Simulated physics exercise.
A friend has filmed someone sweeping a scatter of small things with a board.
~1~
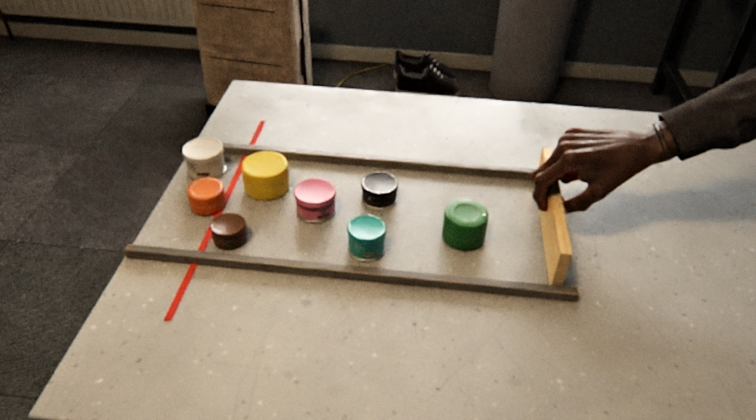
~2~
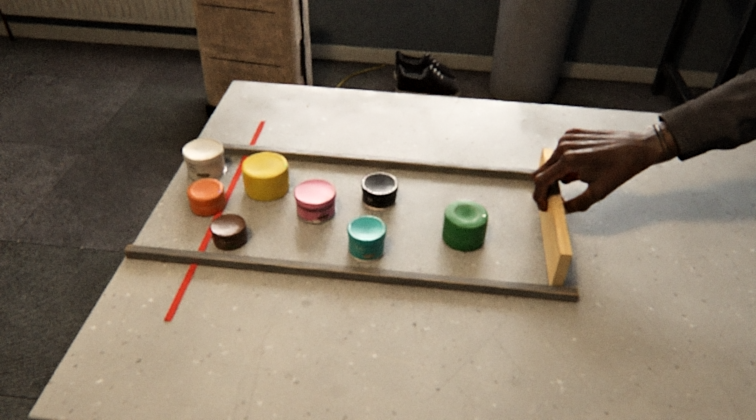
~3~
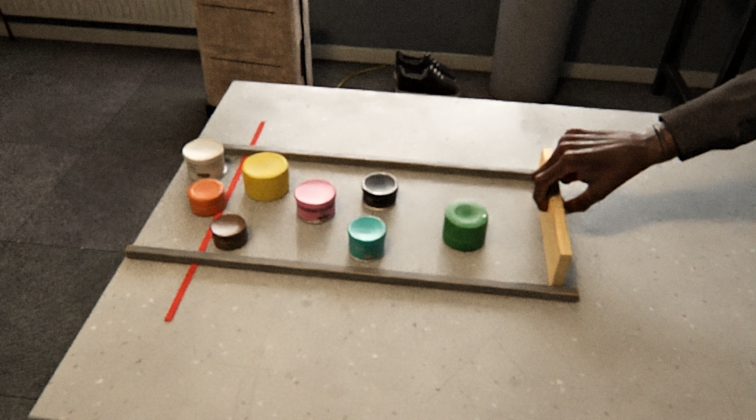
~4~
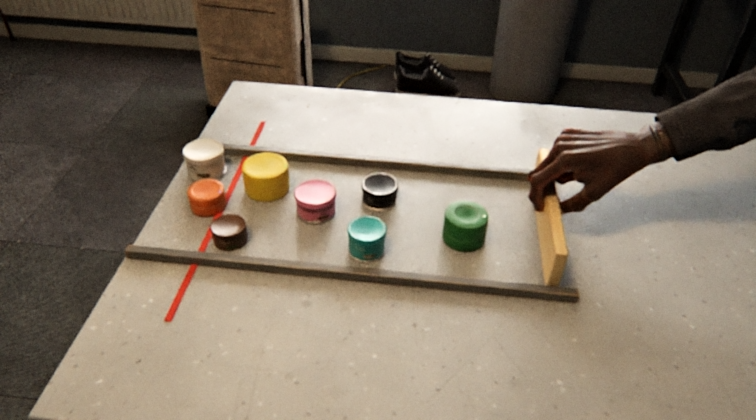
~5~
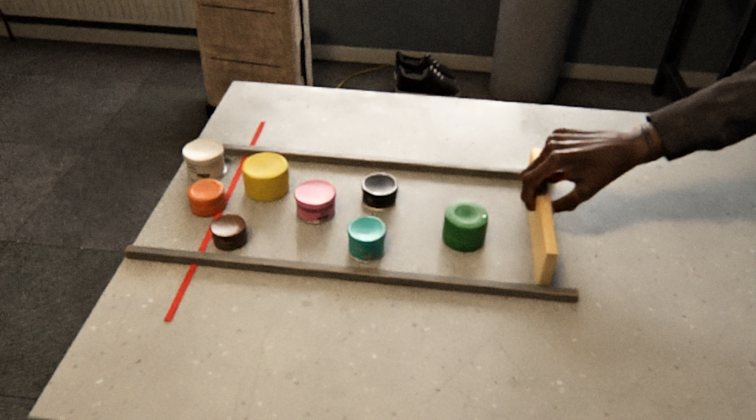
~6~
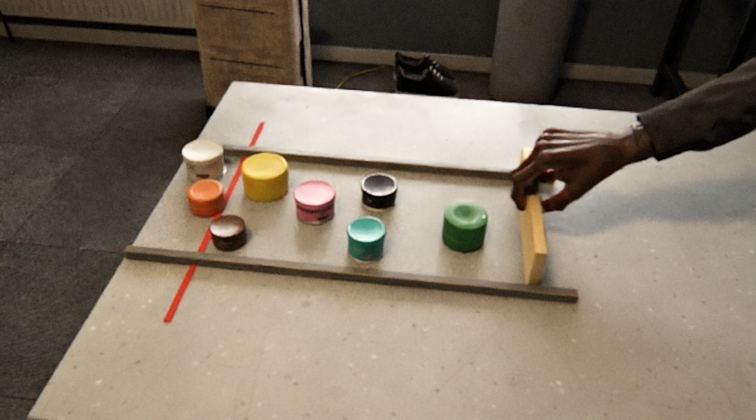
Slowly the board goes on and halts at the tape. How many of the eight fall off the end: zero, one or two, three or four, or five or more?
The number that fall off is one or two.
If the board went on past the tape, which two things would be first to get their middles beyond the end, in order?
In order: The white pot, then the orange lid.
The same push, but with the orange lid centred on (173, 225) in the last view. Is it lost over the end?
Then it goes over.
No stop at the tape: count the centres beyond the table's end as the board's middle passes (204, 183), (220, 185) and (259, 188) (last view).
The counts: 4, 2 and 0.
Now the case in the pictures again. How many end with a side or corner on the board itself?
The number is 3.
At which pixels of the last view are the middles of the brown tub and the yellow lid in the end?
The brown tub stops around (158, 224); the yellow lid around (202, 155).
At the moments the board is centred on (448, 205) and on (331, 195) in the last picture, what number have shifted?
First 1, then 5.
Early on, none off yet; white pot at rest near (205, 161); orange lid at rest near (206, 198); brown tub at rest near (229, 233).
Finally, the number that fall off is one or two; lost, orange lid and white pot.
